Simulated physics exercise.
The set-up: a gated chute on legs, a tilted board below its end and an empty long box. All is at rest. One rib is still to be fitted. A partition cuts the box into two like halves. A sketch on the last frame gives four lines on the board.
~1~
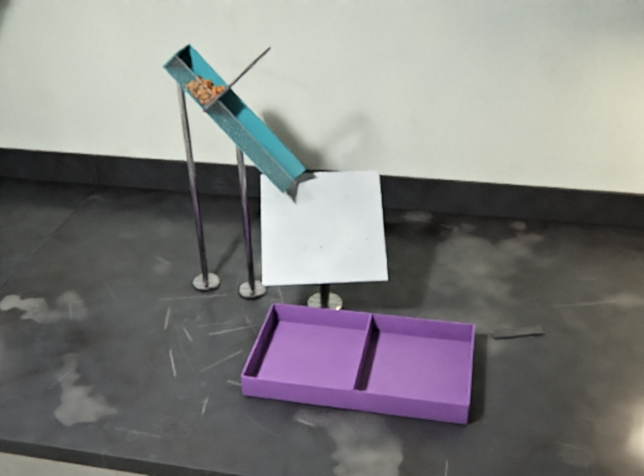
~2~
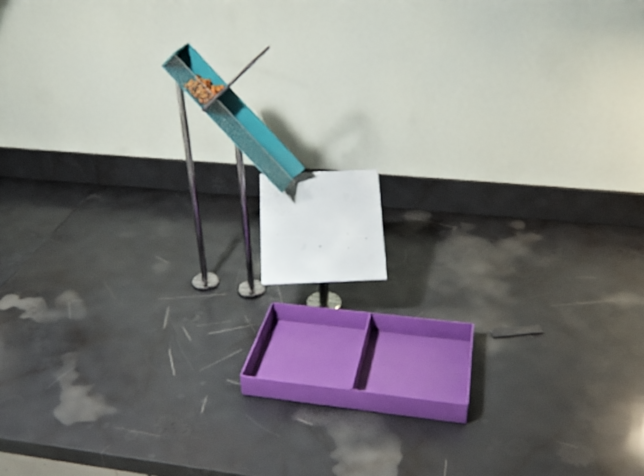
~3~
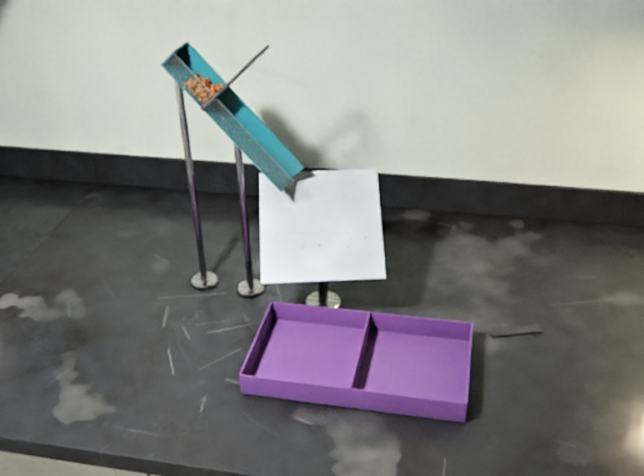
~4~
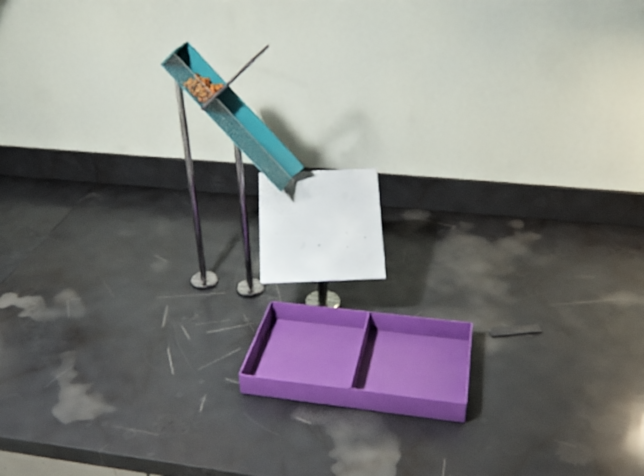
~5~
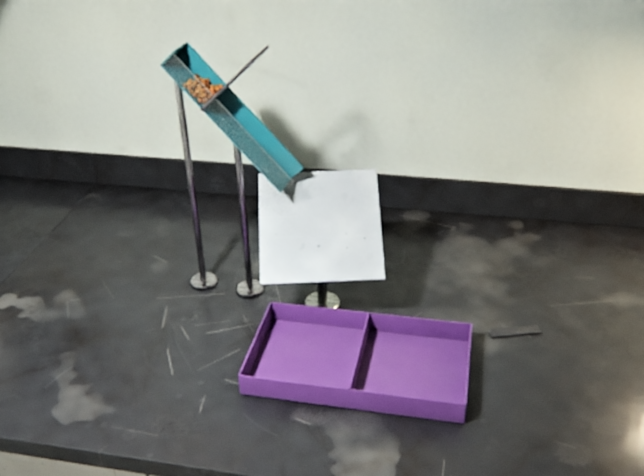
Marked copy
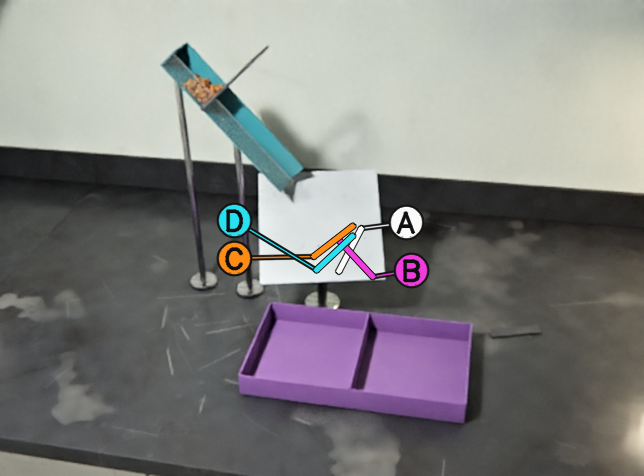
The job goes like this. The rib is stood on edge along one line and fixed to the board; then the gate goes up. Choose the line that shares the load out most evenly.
B is best.
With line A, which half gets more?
The left half.
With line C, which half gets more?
More lands on the left.
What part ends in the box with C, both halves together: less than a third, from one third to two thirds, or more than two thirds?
More than two thirds.
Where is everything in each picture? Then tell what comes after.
In the first picture, load behind the gate at (206, 91), cereal balls; lip of the chute at (288, 186), sloping fairly steeply.
In the second picture, middle of the board at (322, 225), tilted fairly steeply; middle of its low edge at (324, 282); of its high edge at (319, 172).
In the third picture, front corners of the box at (240, 375) and (467, 403); front end of its middle wall at (350, 389).
In the fourth picture, middle of the load at (205, 89); lip at (286, 185).
In the fifth picture, middle of the load at (204, 90); lip at (286, 185).
On the marked copy, line A from (361, 228) to (338, 271); line B from (338, 239) to (372, 276); line C from (352, 226) to (313, 256); line D from (352, 236) to (316, 270).
If A is chosen, of what is caught, nearly all in the left half, a small part in the right.
If B is chosen, of what is caught, about a third in the left half, about two thirds in the right.
If C is chosen, of what is caught, most in the left half, a small part in the right.
If D is chosen, of what is caught, most in the left half, a small part in the right.
